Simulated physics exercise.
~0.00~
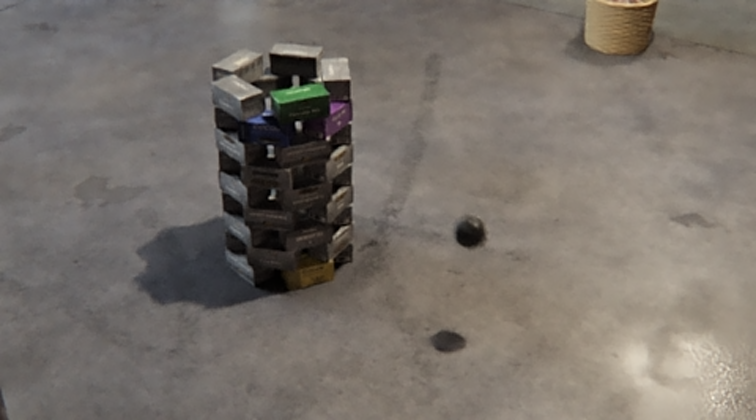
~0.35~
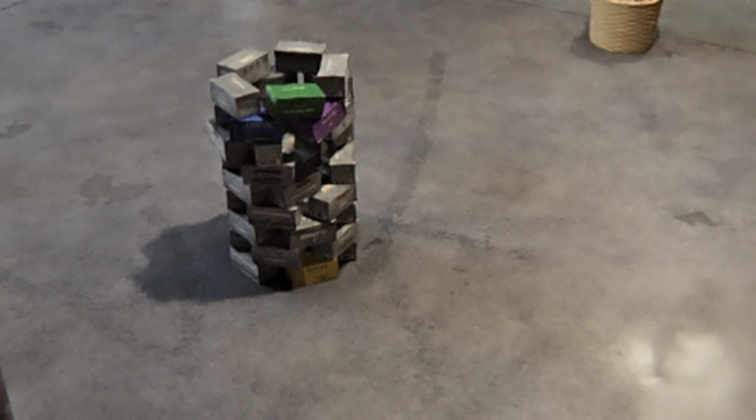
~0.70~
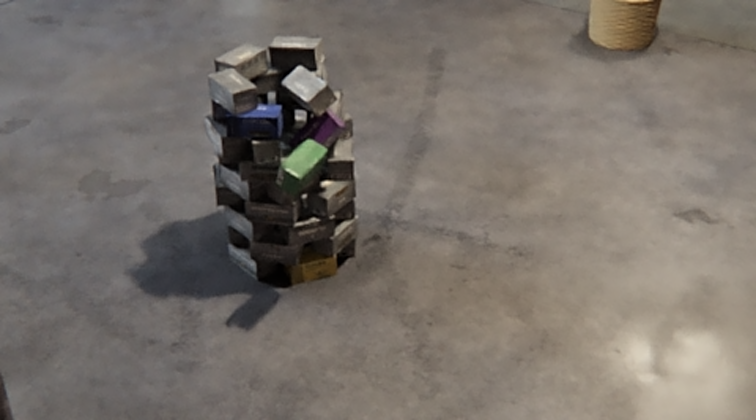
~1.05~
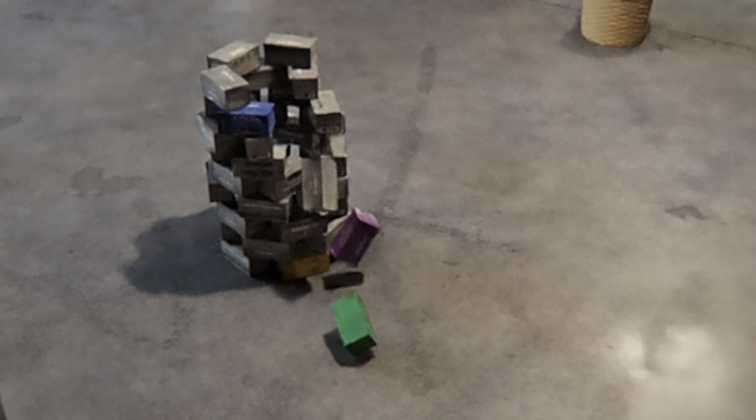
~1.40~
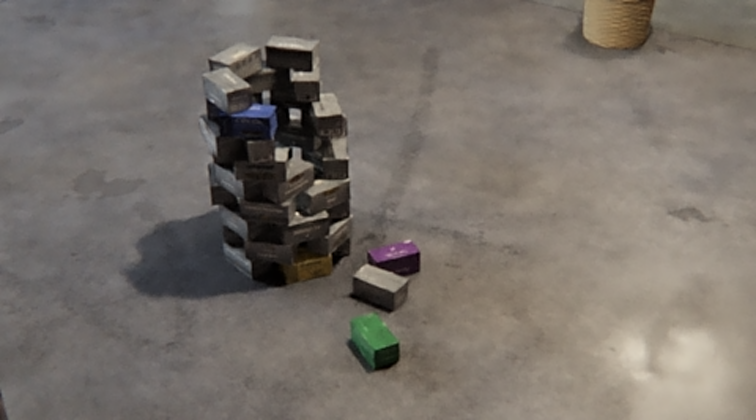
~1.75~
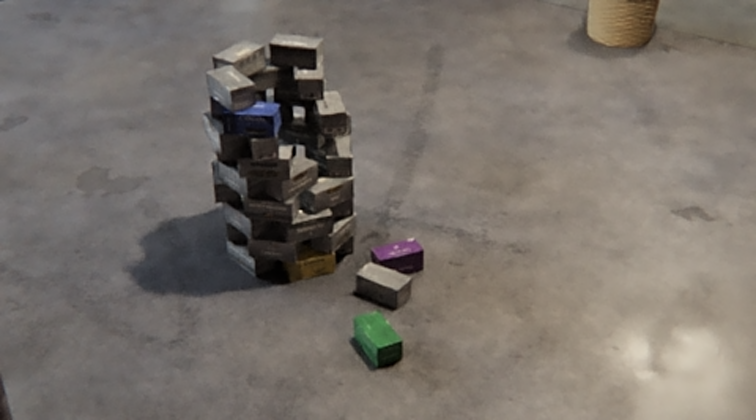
On a shop floor, a dark ball flew in from the right and hit a hollow tower of small packets, knocking green, purple and grey ones to the floor at the right, while the tower stayed standing with the blue one still up.
